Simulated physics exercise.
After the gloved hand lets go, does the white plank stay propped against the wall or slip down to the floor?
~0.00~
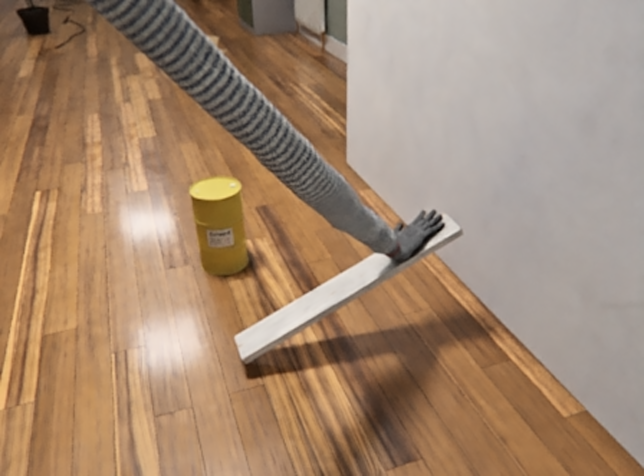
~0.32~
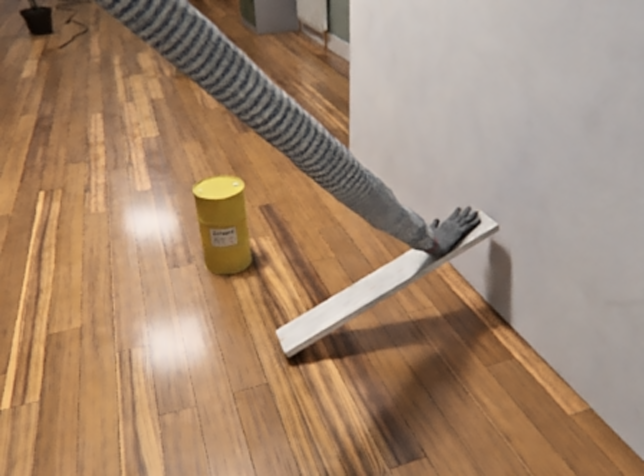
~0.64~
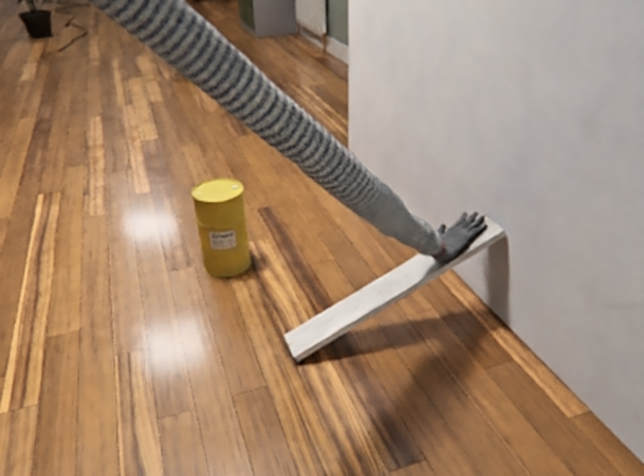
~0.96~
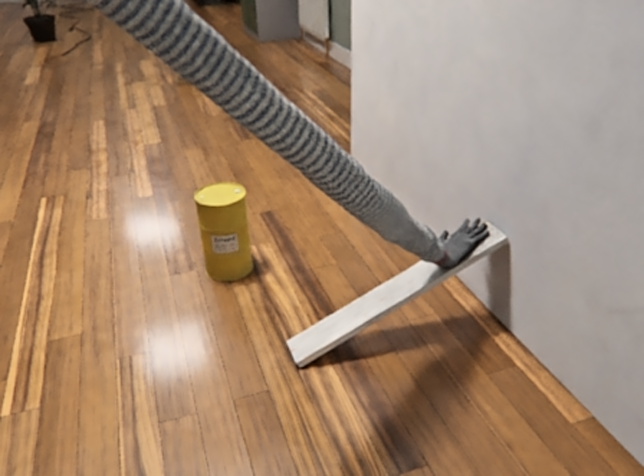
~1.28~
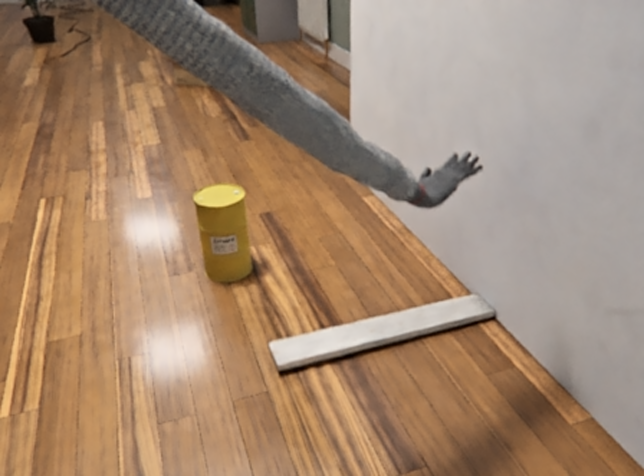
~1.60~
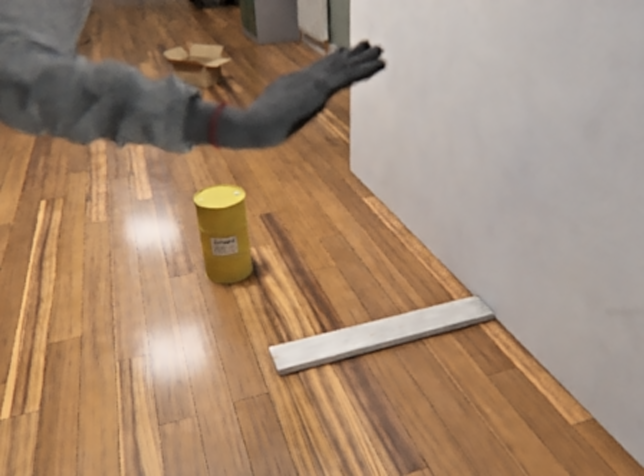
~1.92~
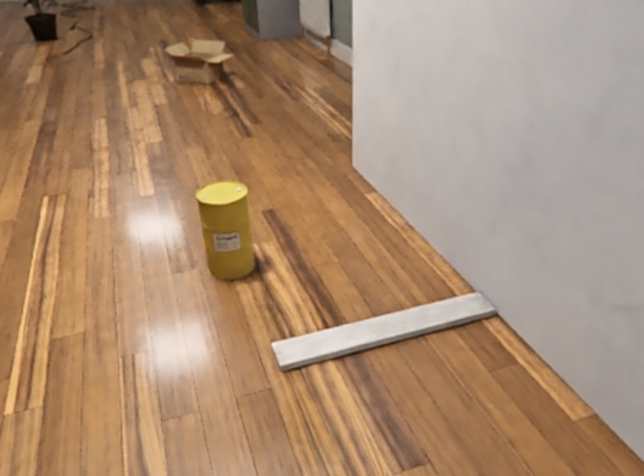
It slips down. Once the hand draws back, the plank is lying flat on the floorboards with one end by the wall.
White plank moving right to a pale wall under a gloved hand, then dropping flat on the wooden floor once released.
